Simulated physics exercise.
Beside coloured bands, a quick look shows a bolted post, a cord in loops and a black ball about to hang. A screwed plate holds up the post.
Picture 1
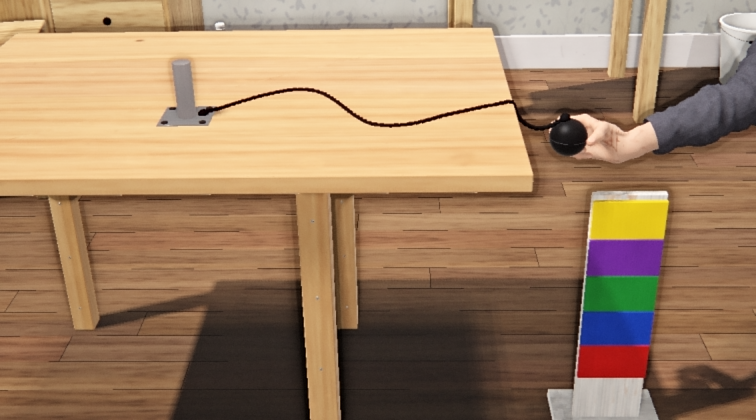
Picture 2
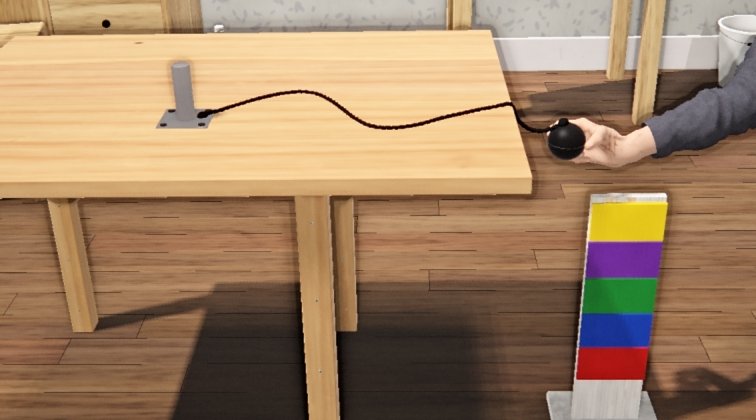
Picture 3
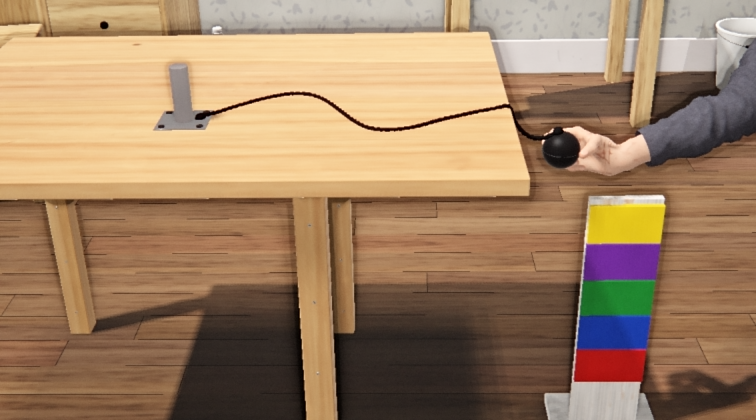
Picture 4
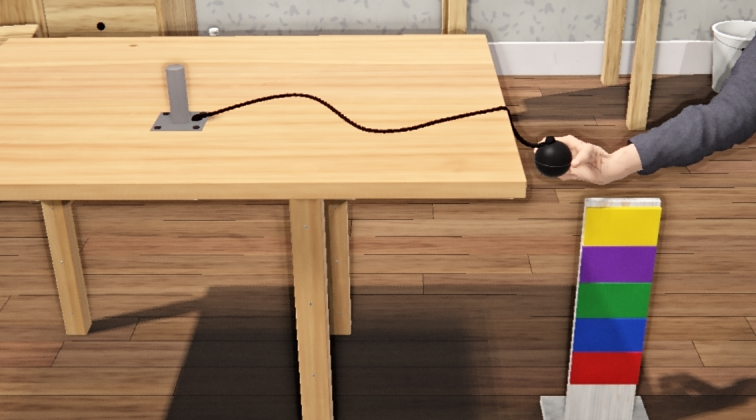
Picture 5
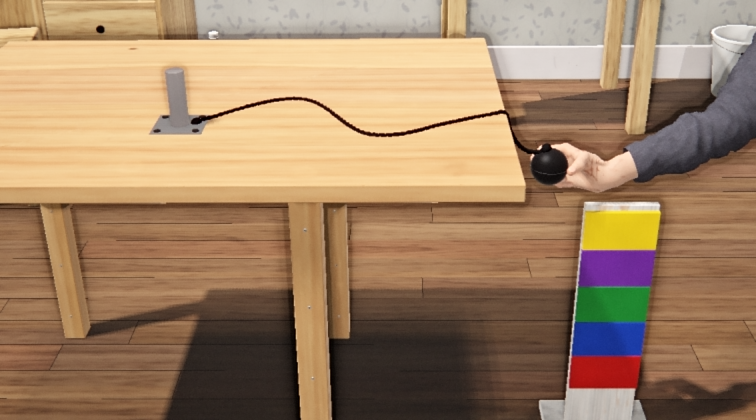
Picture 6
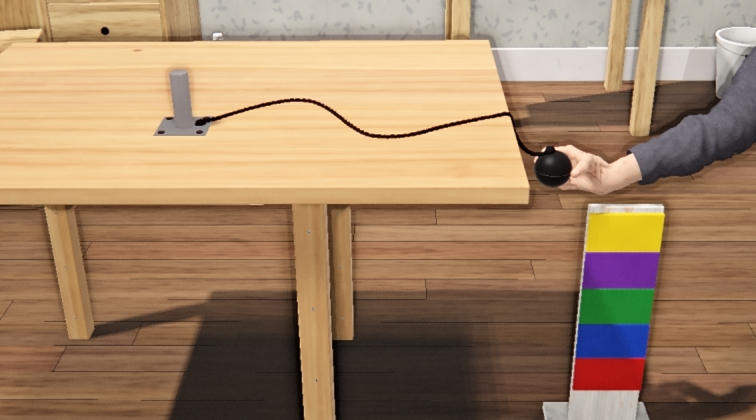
A hand in a dark grey sleeve reaches in from the right beside a pale wooden table, seen from slightly above in a room with a plank floor. It holds a black ball just past the table's right edge, a dark wavy cord running left to a grey post on a plate, near an upright board banded yellow, purple, green, blue and red. The hand lowers the ball slightly while the camera shifts a little.
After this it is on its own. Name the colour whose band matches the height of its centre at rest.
That would be purple.
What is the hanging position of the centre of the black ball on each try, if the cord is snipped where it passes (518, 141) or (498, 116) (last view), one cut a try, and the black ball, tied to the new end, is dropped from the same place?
First try near (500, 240), second near (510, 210).
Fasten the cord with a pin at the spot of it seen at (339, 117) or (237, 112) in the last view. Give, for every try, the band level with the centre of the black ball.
Yellow, then purple.
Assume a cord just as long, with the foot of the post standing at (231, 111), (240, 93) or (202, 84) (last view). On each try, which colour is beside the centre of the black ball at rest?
Green; green; purple.
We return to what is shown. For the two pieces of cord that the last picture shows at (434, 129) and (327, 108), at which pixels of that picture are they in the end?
Around (510, 121); the other one around (359, 119).
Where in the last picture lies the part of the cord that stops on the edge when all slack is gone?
At (434, 129), roughly.
Soon after, ball near (491, 269); level with purple.
After that, ball near (527, 273); level with purple.
In the end, ball near (511, 277); level with purple. Its middle rests at the purple band.
